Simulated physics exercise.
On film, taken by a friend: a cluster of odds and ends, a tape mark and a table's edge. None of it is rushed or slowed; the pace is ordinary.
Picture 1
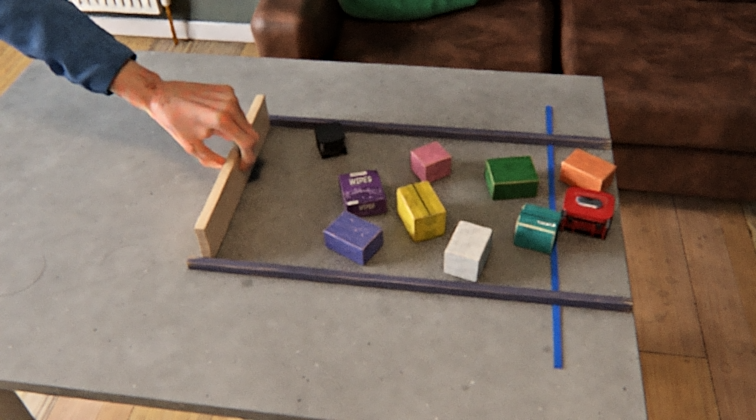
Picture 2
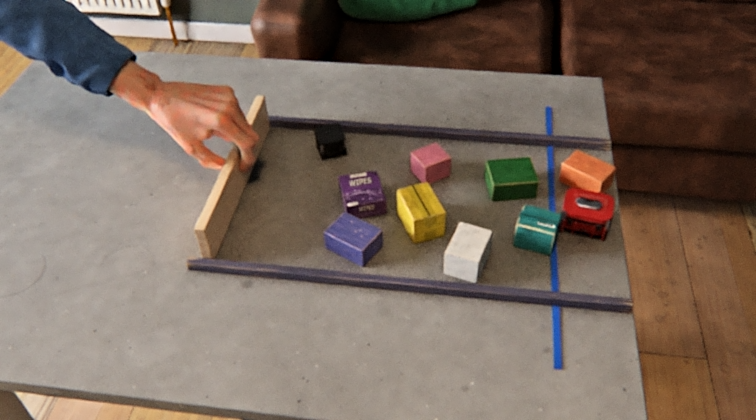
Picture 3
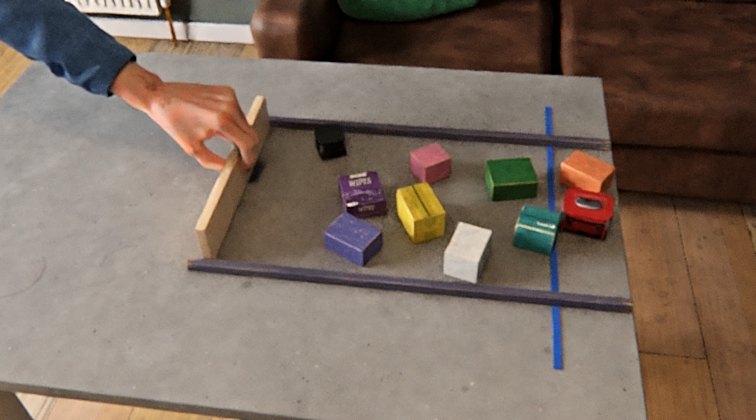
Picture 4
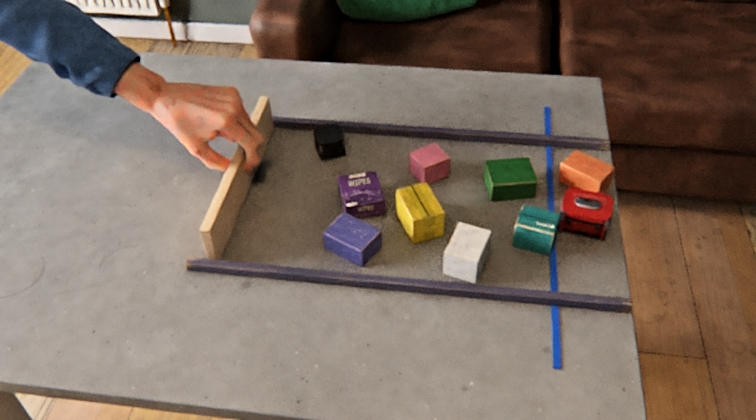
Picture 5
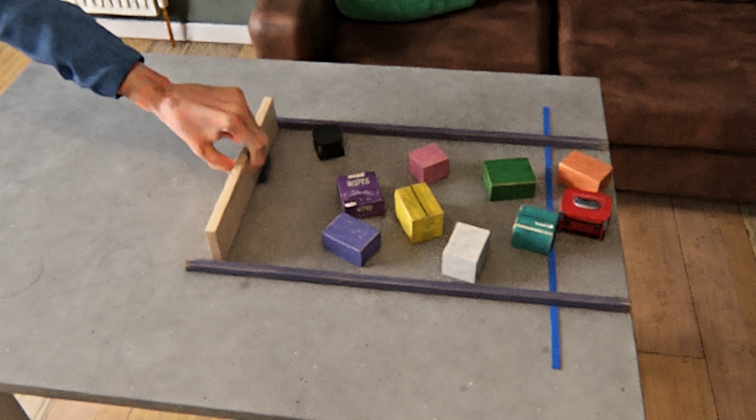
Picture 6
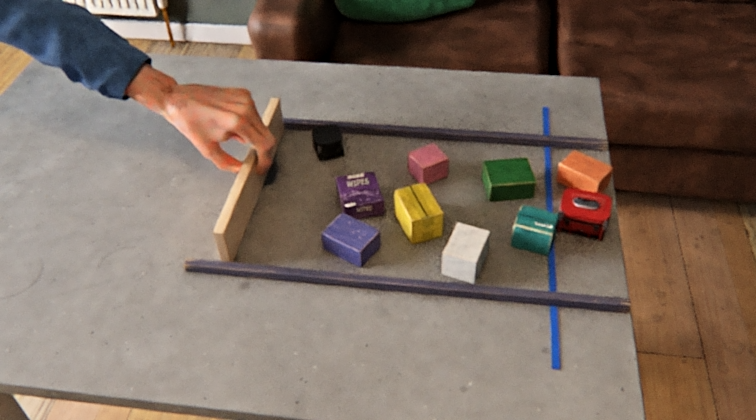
On a grey tabletop, a hand slides a wooden board slightly right between dark rails, while the scattered coloured blocks stay practically still.
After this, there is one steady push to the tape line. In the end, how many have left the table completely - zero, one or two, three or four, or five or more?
So in the end, three or four bits get shoved clean off.
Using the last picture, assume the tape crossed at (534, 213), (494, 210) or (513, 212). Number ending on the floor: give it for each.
The counts would be 3, 0 and 1.
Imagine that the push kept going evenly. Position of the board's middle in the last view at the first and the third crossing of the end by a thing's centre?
It sits around (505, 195) and after that around (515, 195).
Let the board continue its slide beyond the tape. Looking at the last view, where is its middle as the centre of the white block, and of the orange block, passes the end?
Approx. (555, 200) for the first, approx. (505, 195) for the second.
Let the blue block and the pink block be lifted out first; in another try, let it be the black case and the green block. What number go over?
The number is 2 for the first case and 2 for the second.
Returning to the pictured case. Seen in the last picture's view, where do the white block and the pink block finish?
The first ends close to (623, 271), the second close to (566, 184).
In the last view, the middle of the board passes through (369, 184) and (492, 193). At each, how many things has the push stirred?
4 at one spot and 10 at the other.
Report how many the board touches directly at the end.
The count is 4.
Soon after, none off yet; orange block at rest near (584, 174); red case at rest near (584, 214); turquoise box at rest near (535, 230).
Then, none off yet; orange block at rest near (584, 174); red case at rest near (584, 214); turquoise box moved about its own width near (559, 234).
At rest, the number that fall off is three or four; fallen, turquoise box, red case and orange block.
